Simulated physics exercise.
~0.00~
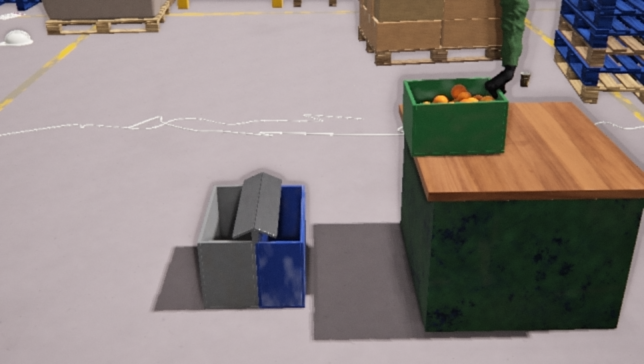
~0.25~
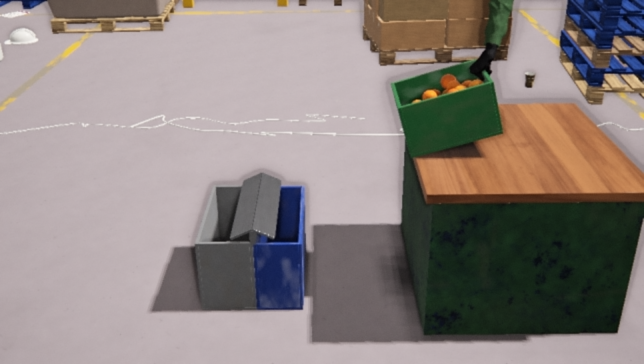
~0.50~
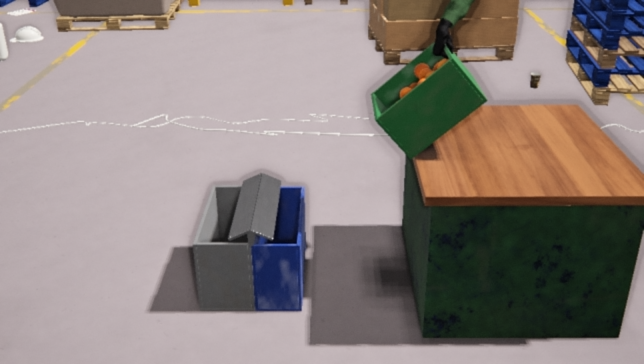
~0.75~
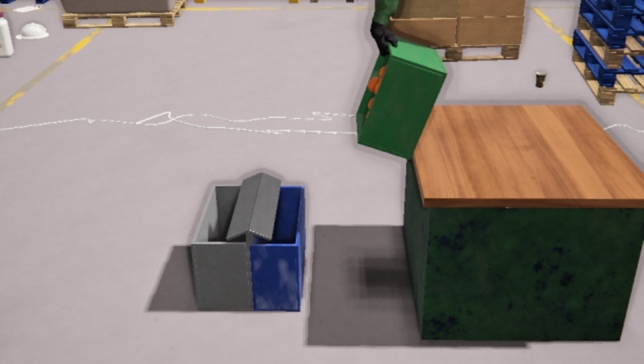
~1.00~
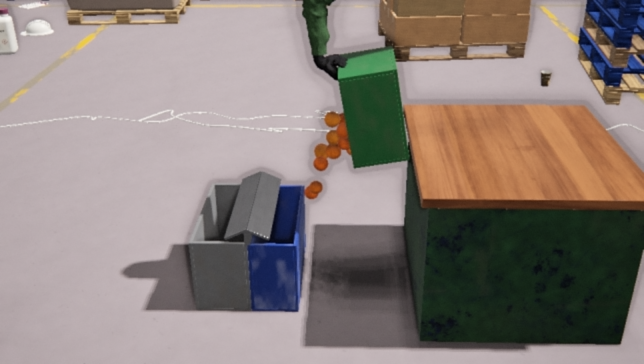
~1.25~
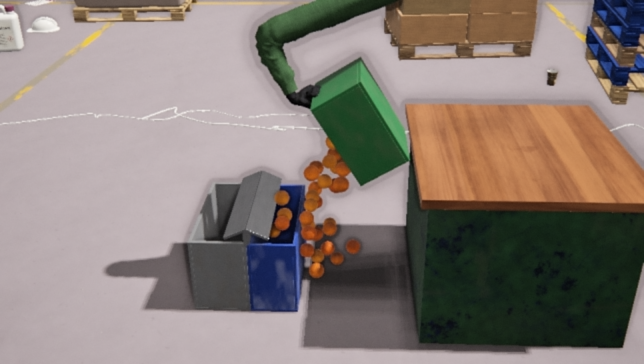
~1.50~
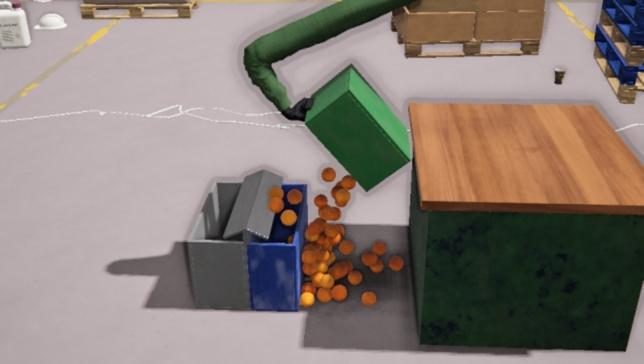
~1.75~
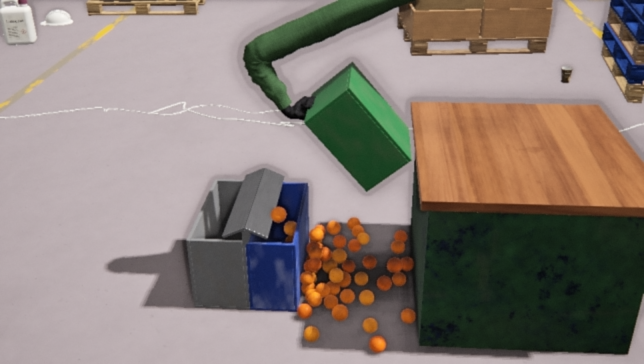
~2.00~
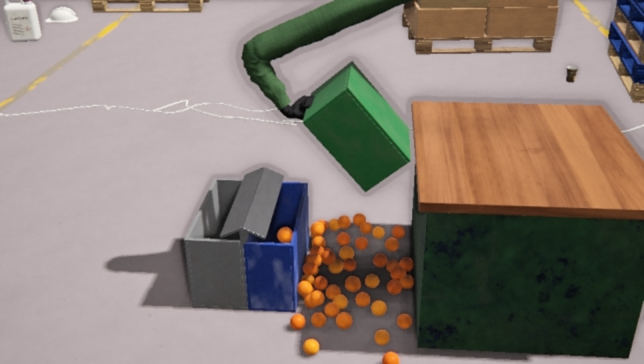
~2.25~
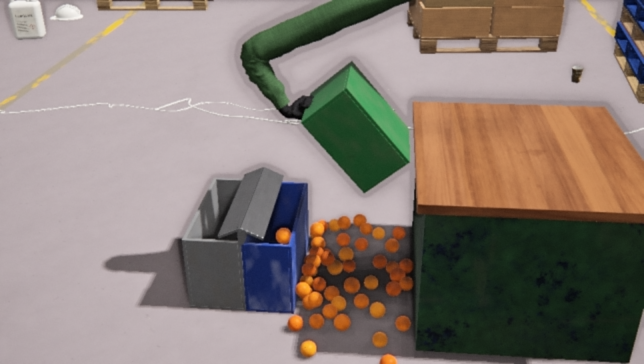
Green-sleeved arm tipping oranges from a green box off a bench, most scattering on the floor beside blue and grey bins.
